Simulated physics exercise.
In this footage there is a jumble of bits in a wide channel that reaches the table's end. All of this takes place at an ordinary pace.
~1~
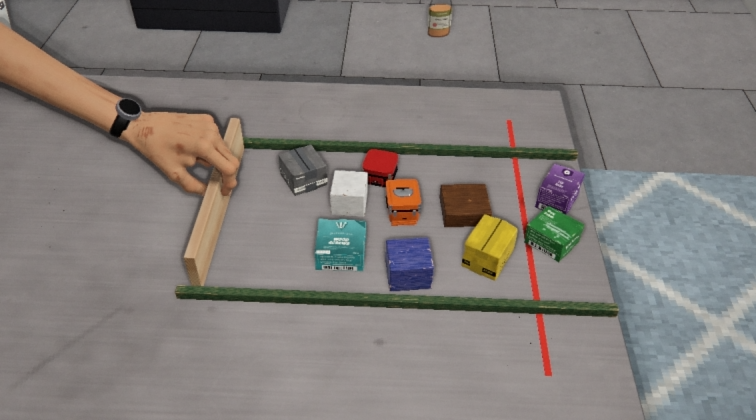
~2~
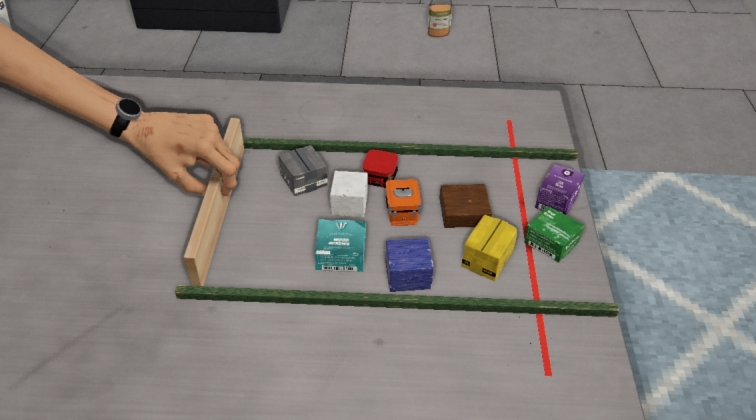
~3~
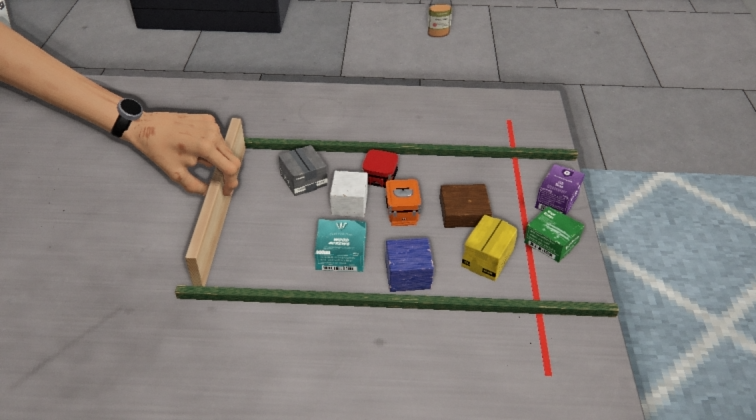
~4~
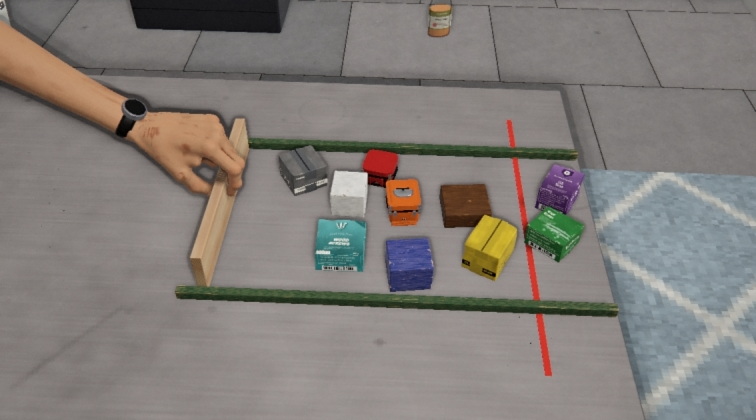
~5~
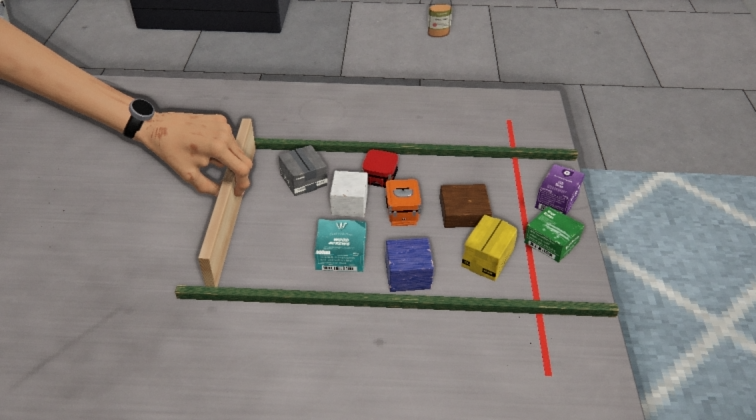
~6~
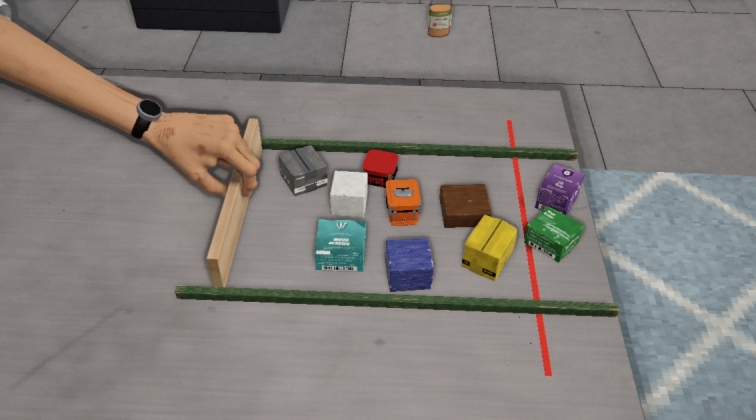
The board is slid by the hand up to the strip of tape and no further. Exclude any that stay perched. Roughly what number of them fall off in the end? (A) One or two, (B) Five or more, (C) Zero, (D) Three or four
Answer: D.
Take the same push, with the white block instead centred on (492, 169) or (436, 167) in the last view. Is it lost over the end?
Well, the white block stays aboard in the first case and is gone in the second.
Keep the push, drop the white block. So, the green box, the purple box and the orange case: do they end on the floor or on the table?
The green box ends up below - the purple box ends up below - the orange case remains.
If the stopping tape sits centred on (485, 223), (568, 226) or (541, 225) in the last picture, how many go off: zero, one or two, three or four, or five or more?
First 1 or 2, then more than four, and lastly 5 or more.
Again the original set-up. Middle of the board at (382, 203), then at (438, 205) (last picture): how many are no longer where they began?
At the first place 7, at the second 10.
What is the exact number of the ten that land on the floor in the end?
3.
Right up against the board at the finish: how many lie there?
Count: 3.
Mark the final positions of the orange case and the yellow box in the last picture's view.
(576, 210), and the other (598, 240).
Early on, none off yet; purple box at rest near (559, 191); green box at rest near (554, 234); yellow box at rest near (490, 247).
Finally, the number that fall off is three or four; lost, brown block, green box and purple box.
